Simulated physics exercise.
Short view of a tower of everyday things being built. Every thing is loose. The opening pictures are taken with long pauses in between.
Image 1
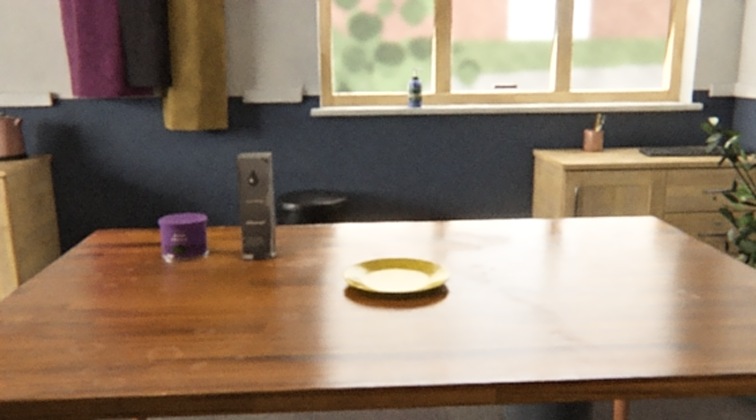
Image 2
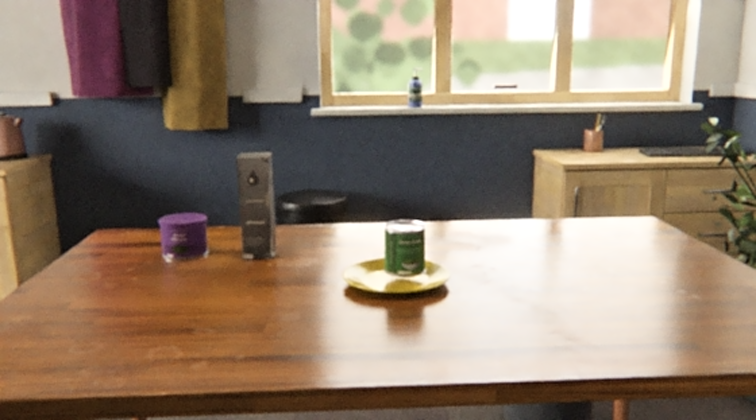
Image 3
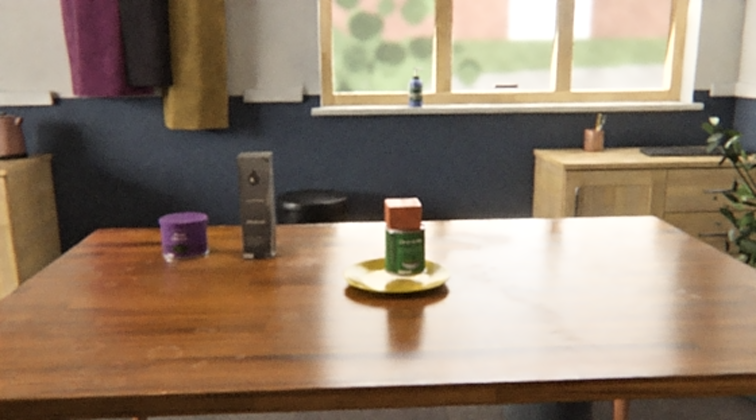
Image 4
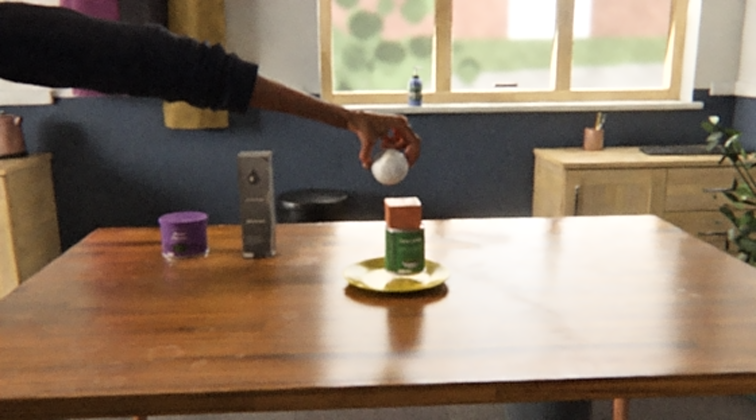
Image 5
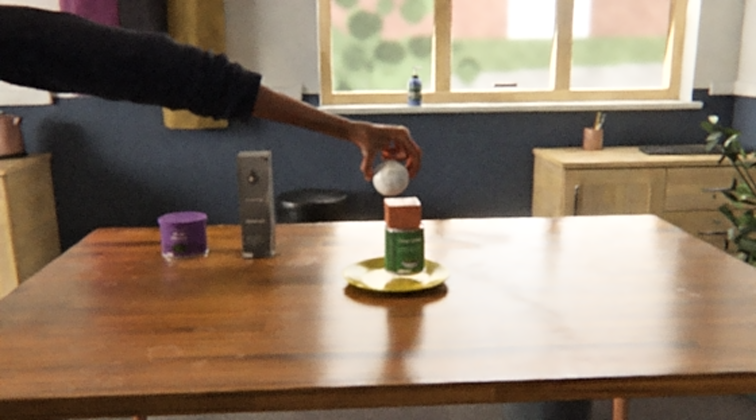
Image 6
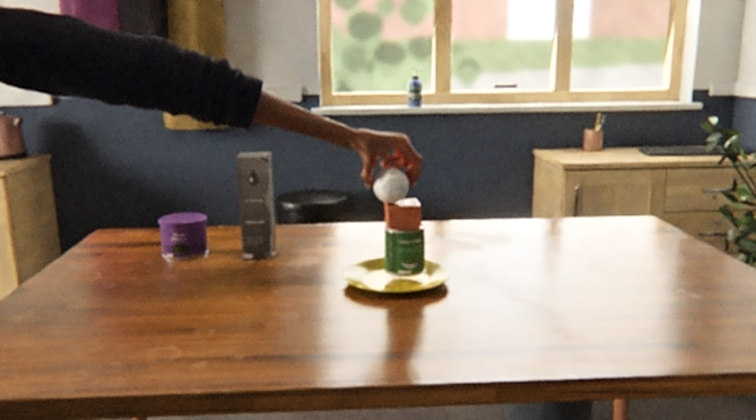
At the start, a yellow plate sits on a wooden table, right of a purple tub and a grey carton. A green pot appears on the plate, then a reddish-brown block on top of it. An arm reaches in from the left and lowers a white onion onto the block, still holding it.
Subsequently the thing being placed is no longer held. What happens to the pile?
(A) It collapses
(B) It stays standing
Answer: B.
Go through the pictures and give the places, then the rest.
In the first picture, the last thing is not in view yet; yellow plate (396, 278).
In the second picture, the last thing is not in view yet.
In the third picture, the last thing is not in view yet; purple tub (185, 236).
In the fourth picture, coming down; white onion (389, 167); green pot (405, 247).
In the fifth picture, coming down; white onion (391, 178); grey carton (257, 204).
In the sixth picture, in place under the hand; white onion (391, 185); yellow plate (396, 277).
Then, 0.50 s past the last view, nothing moves.
Then, 1.30 s past the last view, things are still on the move.
Then, 2.00 s past the last view, white onion resting near (391, 186).
Finally, all 6 still in place. Final places as the last picture's camera would see them, white onion near (391, 186). The pile holds.
